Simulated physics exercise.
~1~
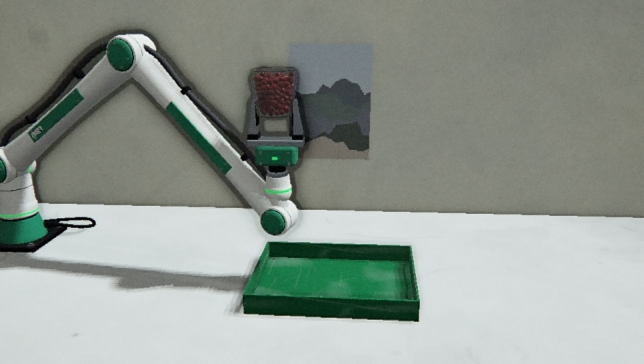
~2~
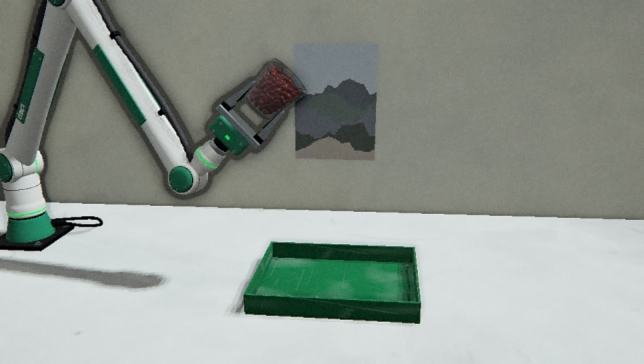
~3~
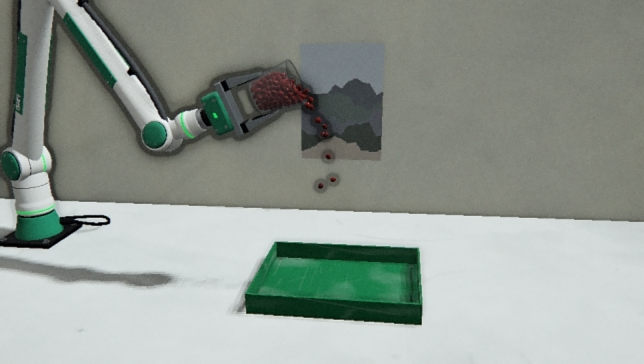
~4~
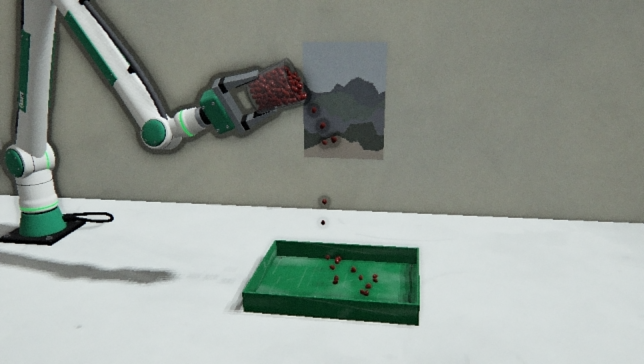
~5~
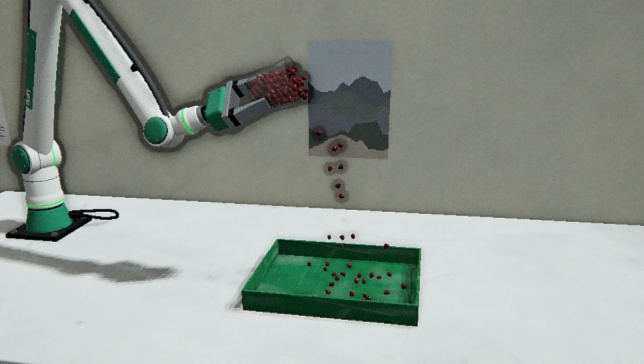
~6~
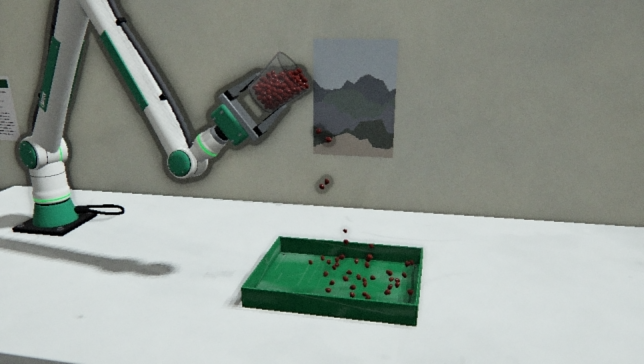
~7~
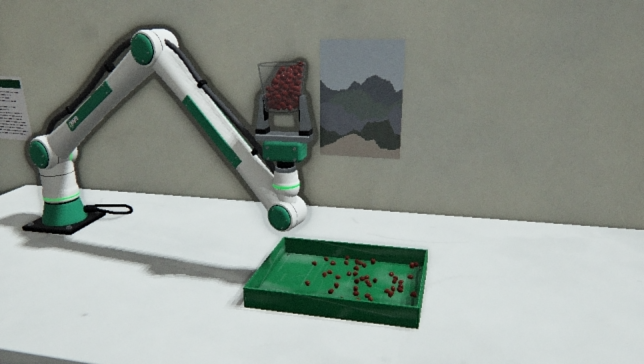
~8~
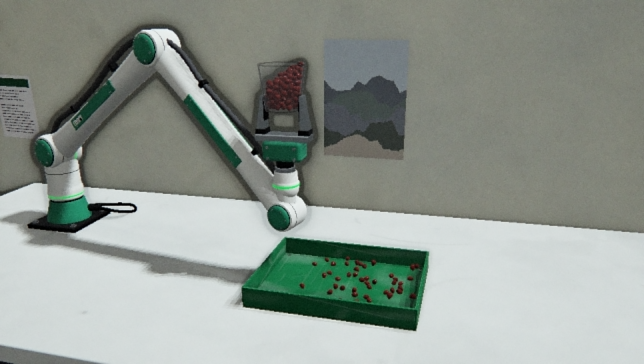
A white and green robot arm tipped a clear beaker of dark red beans toward the right, spilling some into a green tray on the table, then turned it upright again with most of the beans still inside and the rest scattered across the tray.
